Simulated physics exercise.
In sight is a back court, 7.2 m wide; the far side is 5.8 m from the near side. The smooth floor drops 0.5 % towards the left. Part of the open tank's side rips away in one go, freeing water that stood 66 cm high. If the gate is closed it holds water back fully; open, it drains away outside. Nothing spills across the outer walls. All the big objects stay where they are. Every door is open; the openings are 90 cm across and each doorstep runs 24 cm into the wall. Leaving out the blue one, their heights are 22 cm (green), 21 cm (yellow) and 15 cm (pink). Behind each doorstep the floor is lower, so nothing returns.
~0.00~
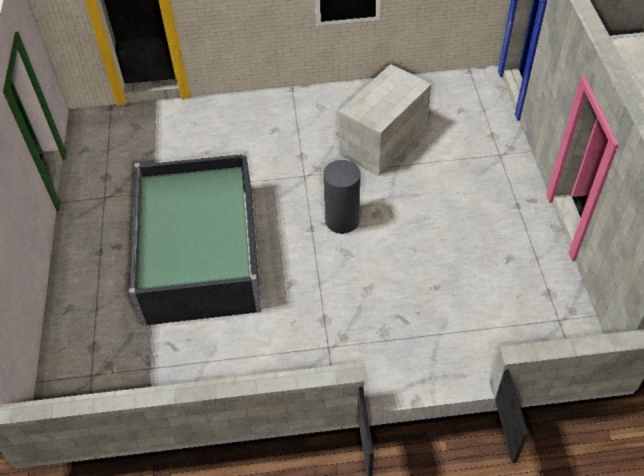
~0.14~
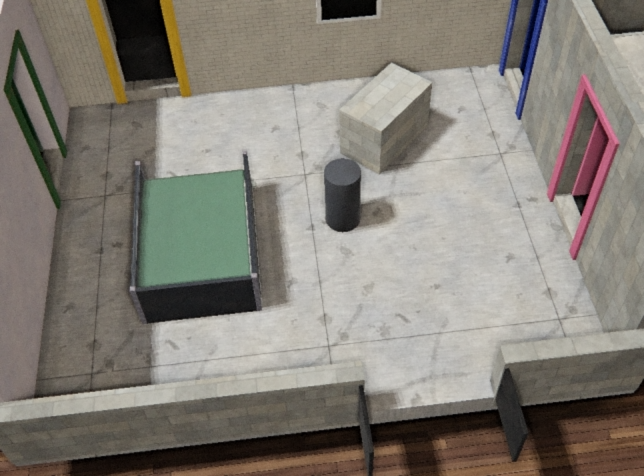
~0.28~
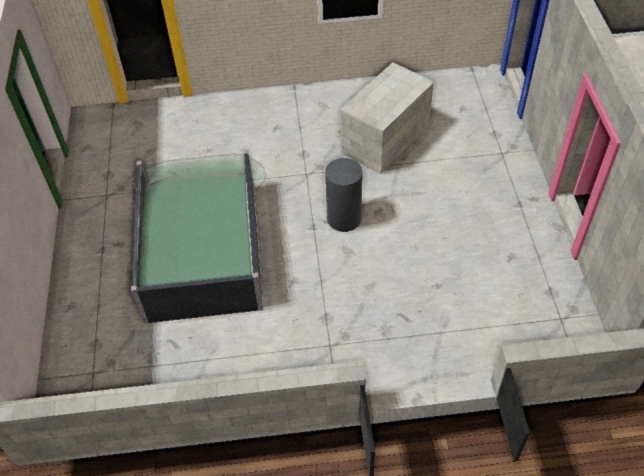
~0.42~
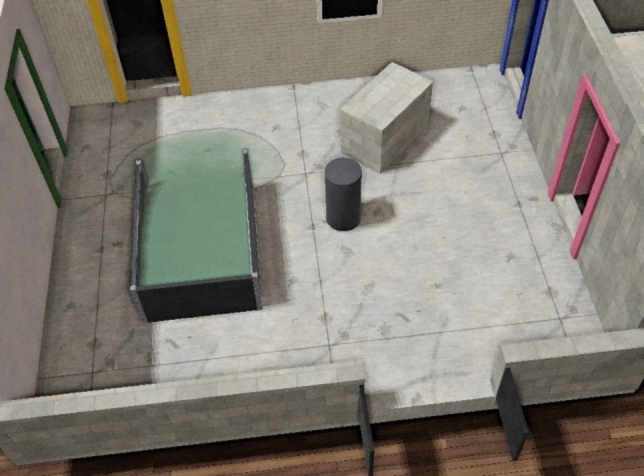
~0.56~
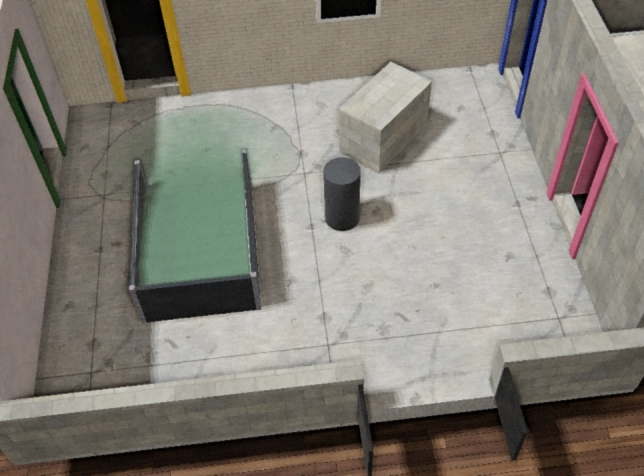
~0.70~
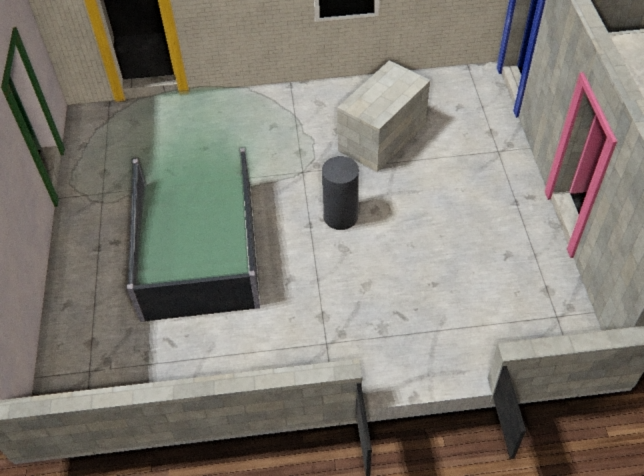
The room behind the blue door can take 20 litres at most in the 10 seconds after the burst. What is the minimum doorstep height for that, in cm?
About 14 cm.
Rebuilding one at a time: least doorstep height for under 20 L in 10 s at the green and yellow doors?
Roughly 8.5 cm at green and 27 cm at yellow.
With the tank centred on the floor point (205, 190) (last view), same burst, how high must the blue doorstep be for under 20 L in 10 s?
About 16 cm.
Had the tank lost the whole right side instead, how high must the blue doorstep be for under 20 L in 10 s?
Some 7.0 cm.
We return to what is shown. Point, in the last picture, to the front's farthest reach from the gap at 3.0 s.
At about (488, 63).
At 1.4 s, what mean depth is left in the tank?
Roughly 34 cm on average.
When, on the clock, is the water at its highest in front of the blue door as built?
At about 3.2 s.
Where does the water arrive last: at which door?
It is the pink one.
After 1.4 s water covers 20 % of the floor, deepest (38 cm) near (200, 100); it has not reached the blue door.
After 3.0 s water covers 35 % of the floor, deepest (30 cm) near (68, 106); 18 cm at the blue door, 0 litres in over its 15 cm doorstep.
After 10.0 s water covers 95 % of the floor, deepest (8 cm) near (530, 371); 5 cm at the blue door, 13 litres in over its 15 cm doorstep.
At the blue door as built, the water arrived by 2.8 s and peaked near 19 cm at 3.2 s.
With a doorstep of 11.5 cm, 38 litres would have come in within the 10 s; with 15.5 cm, 11 litres. So under 20 litres takes about 14 cm.
